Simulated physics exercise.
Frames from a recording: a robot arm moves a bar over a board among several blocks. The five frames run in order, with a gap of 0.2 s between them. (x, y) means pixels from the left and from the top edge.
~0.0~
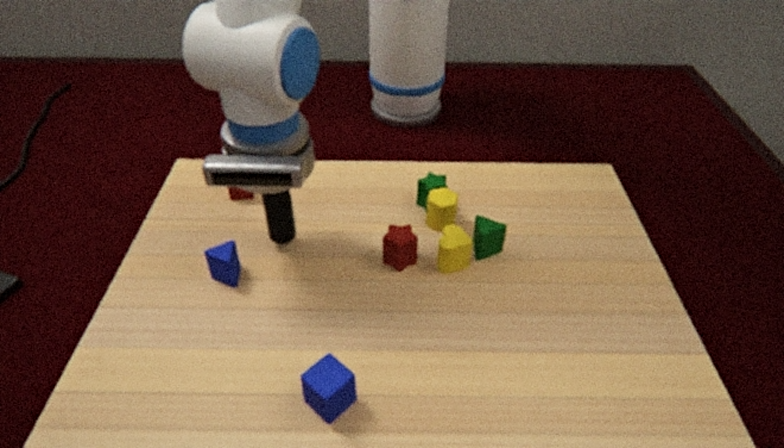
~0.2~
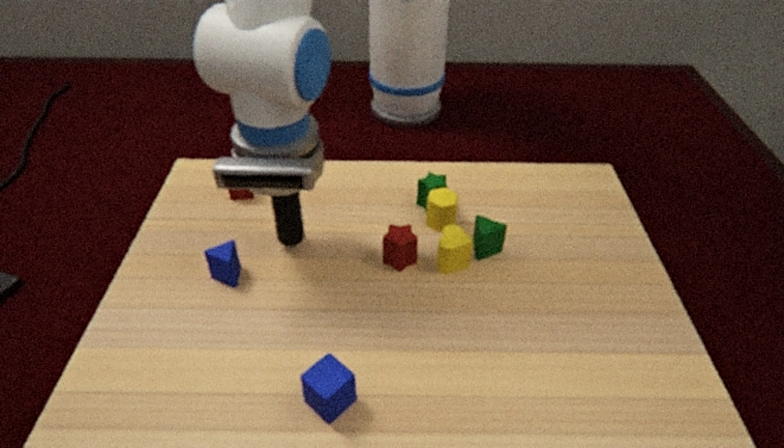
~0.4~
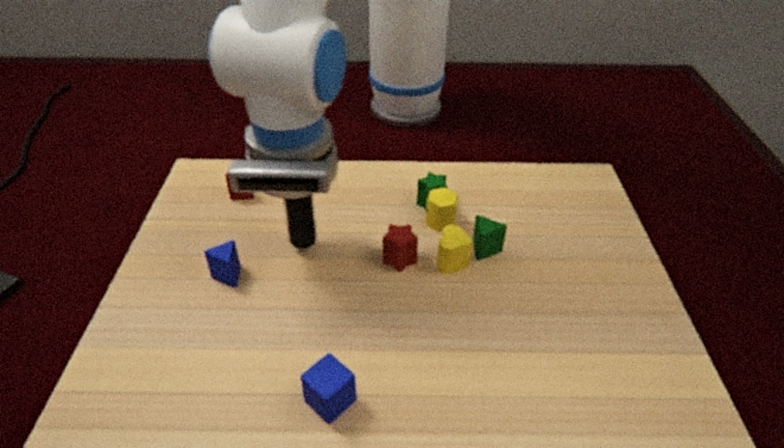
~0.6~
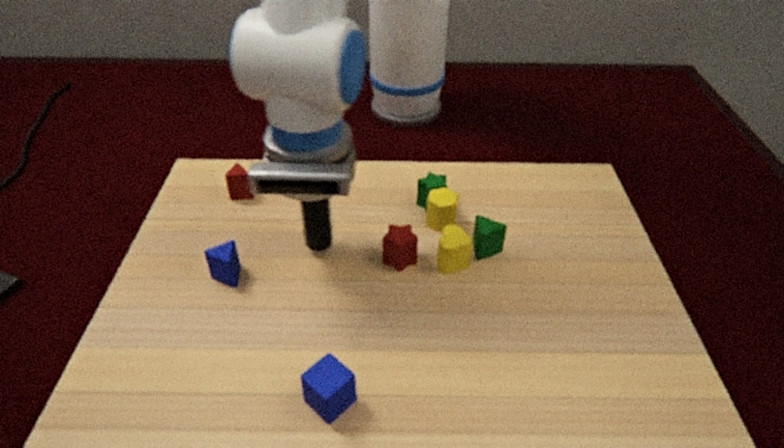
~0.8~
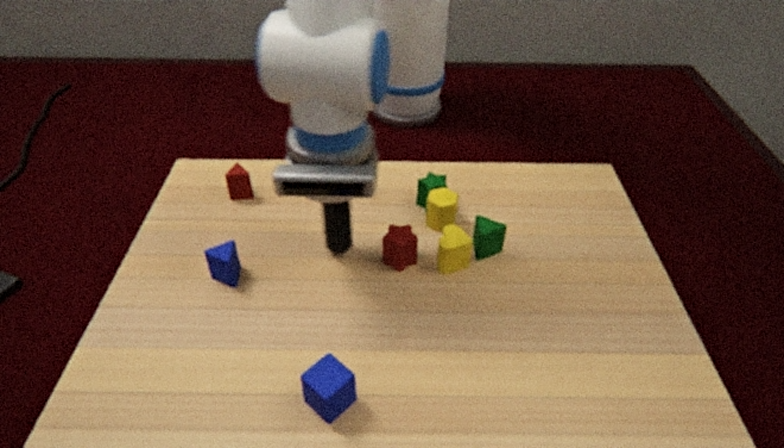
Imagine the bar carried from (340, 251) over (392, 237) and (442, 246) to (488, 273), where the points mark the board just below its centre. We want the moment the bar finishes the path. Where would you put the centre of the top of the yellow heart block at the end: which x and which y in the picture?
Somewhere near (475, 261).
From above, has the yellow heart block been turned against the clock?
No.
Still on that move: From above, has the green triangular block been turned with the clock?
No, it doesn't check out.
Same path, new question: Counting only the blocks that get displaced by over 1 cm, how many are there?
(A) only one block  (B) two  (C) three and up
The correct letter is A.
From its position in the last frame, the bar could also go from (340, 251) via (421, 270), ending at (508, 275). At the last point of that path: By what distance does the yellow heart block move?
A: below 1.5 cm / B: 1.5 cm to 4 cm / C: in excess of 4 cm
Letter C.
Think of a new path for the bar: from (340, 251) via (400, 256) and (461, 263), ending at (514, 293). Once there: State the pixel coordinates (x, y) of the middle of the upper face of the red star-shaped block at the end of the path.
I'd place it at (545, 283), taking the centre of its top.
On the path given first. One third of the way, bar at (392, 231); nothing pushed yet.
Two thirds of the way, bar at (443, 239); yellow heart block at (457, 240).
At the end, bar at (489, 267); yellow hexagonal block not moved; yellow heart block at (475, 261), turned 115° clockwise; green triangular block at (494, 226), turned 40° anticlockwise.
